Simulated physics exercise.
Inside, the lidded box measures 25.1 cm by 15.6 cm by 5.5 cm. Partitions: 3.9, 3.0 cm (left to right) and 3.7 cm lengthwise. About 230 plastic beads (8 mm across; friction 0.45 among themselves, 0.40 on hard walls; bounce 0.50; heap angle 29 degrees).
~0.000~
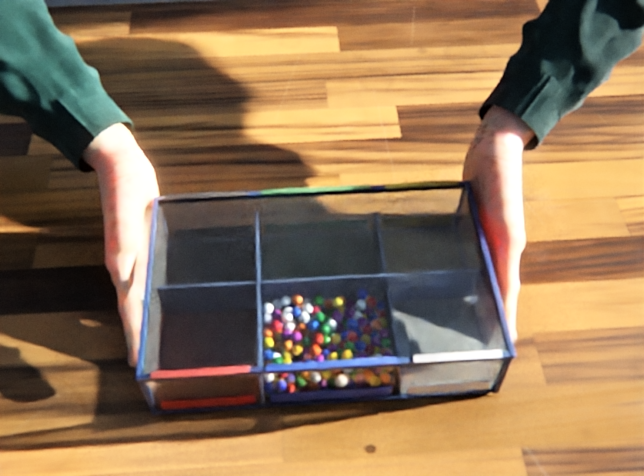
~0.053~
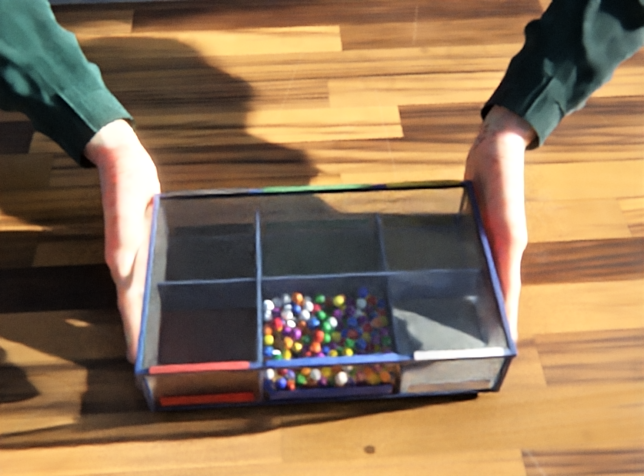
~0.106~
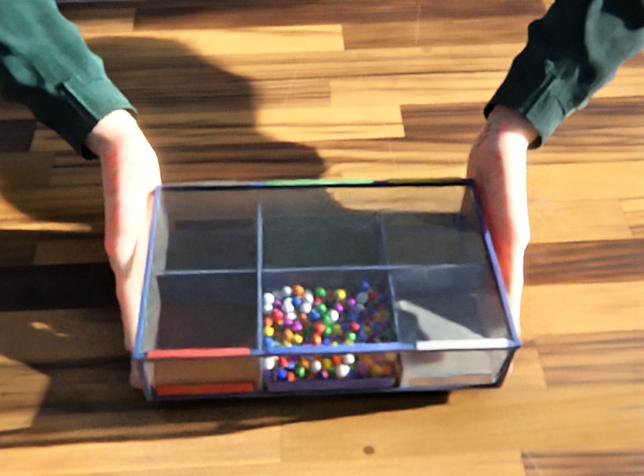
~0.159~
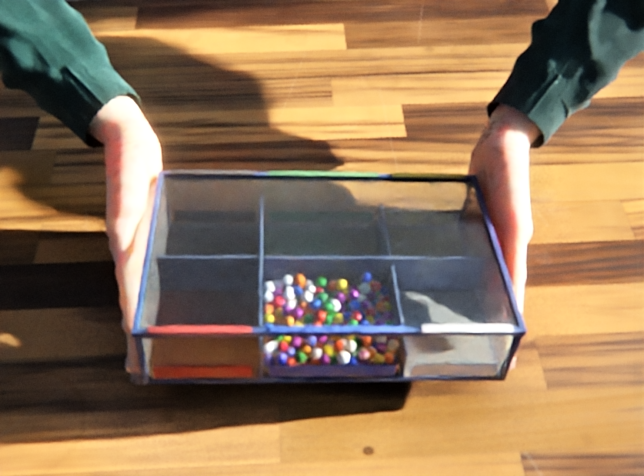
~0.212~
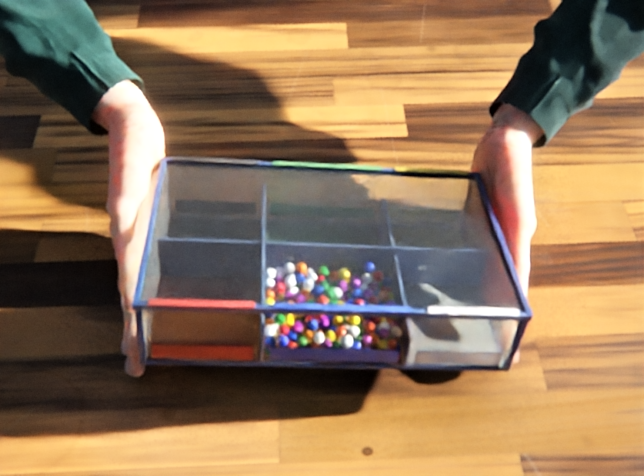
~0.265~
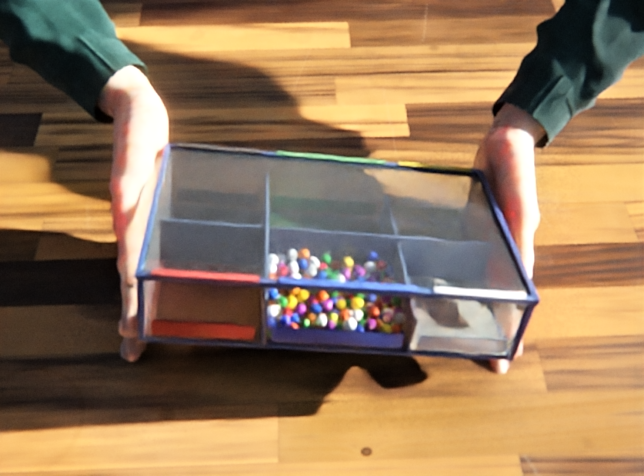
A clear lidded box with blue edges is held between two hands in dark green sleeves above a sunlit striped wooden surface, seen from above at a slight angle. Six compartments divide it, with multicoloured beads in the front middle one, and red strips at the front left. The hands smoothly tilt the box, raising its front edge, left side slightly more, while the camera stays still.
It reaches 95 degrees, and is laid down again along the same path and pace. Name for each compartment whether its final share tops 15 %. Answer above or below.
Red: Below, blue: Above, green: Below, yellow: Above, white: Below, black: Below.
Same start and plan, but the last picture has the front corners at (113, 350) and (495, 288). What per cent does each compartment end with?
Red 10; blue 50; green 0; yellow 0; white 0; black 35.
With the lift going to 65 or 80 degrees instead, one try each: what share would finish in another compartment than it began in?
Some 10 and 35 per cent.
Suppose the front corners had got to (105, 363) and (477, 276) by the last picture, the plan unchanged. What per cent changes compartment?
In that case some 40 per cent.
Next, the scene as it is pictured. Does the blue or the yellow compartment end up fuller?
The yellow compartment.
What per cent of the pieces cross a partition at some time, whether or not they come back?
About 65 per cent.
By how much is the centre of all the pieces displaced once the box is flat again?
Roughly 8.5 cm.
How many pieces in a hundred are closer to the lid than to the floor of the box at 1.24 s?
About 60 per cent.
Then, at 1.24 s, tilt 95 degrees; blue 75 %, green 5 %, yellow 20 %.
After 1.88 s, tilt 42 degrees; blue 35 %, green 10 %, yellow 50 %, white 5 %.
Then, at 2.57 s, tilt 0 degrees; blue 35 %, green 10 %, yellow 50 %, white 5 %.
In the end, at 3.3 s, red 0 %, blue 35 %, green 10 %, yellow 50 %, white 5 %, black 0 %.
